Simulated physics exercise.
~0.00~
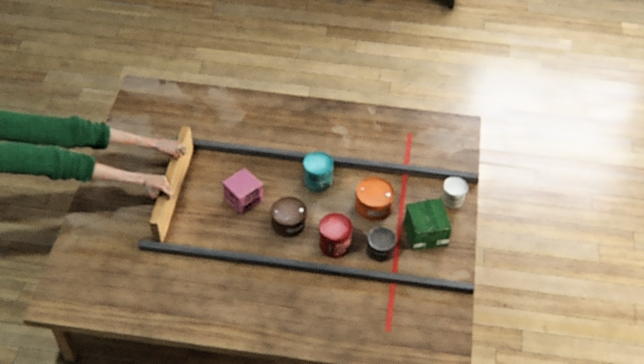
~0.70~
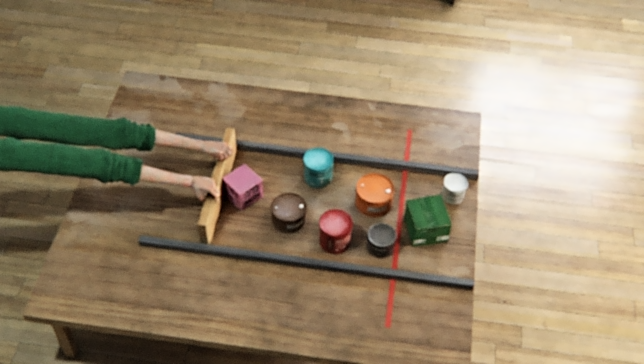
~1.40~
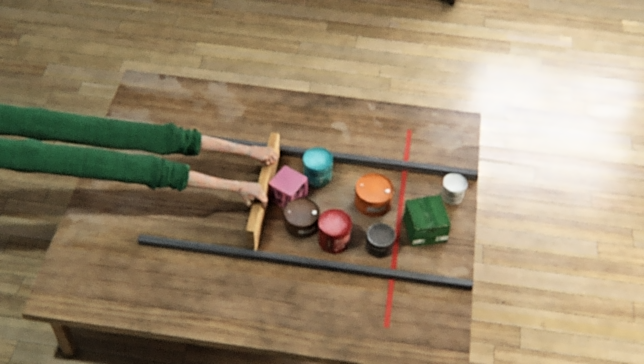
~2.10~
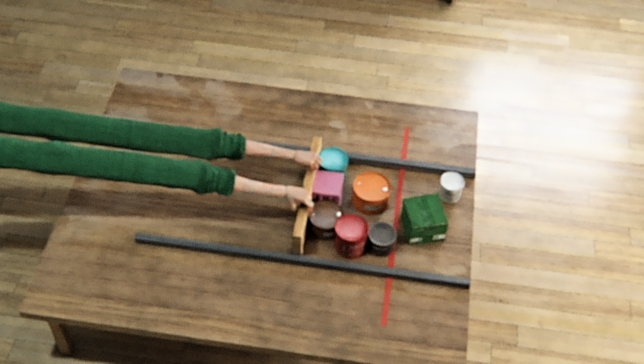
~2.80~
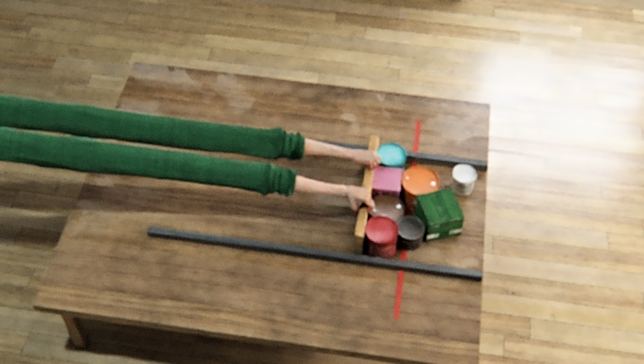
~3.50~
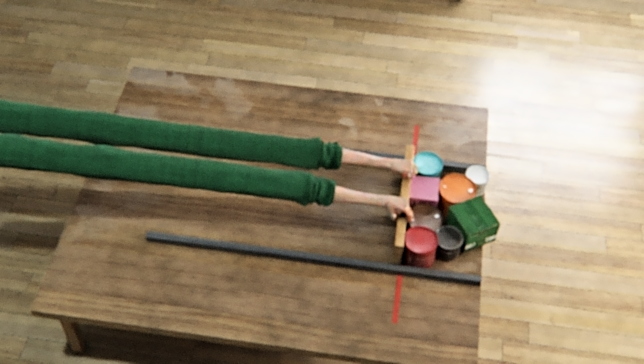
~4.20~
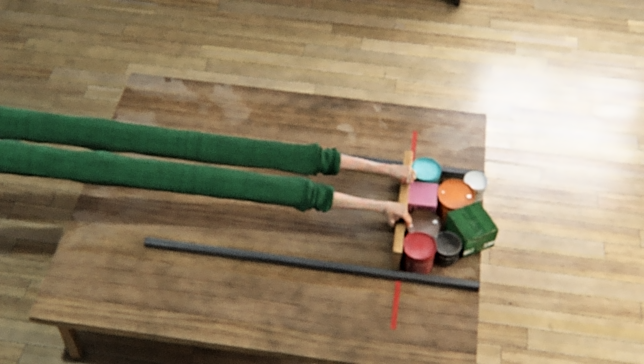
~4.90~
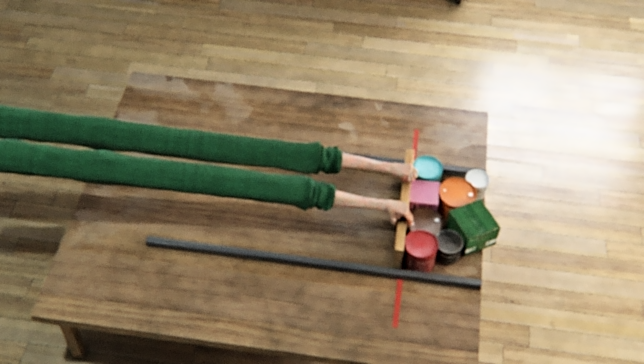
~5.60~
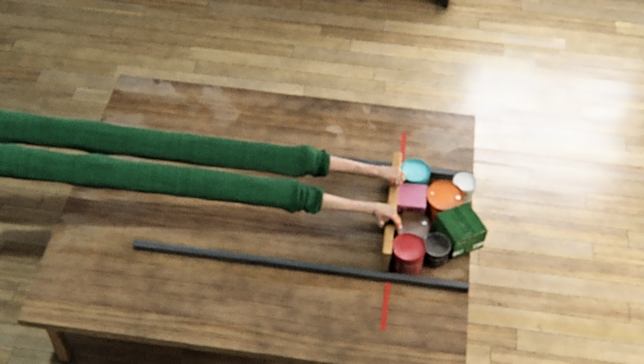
A wooden plank, held upright by two hands in green sleeves, slides rightward between dark rails on a brown wooden table, seen from above. Ahead of it sit a pink crate, a brown canister, turquoise and red pails, an orange container, a small black one, a green box and a white cup near the right edge. The plank reaches the pink crate first, then gathers the brown canister and both pails. The bunch presses into the orange, black and green items, crowding them toward the edge. The plank stops around the red line, and the green box juts over the edge, but nothing falls.
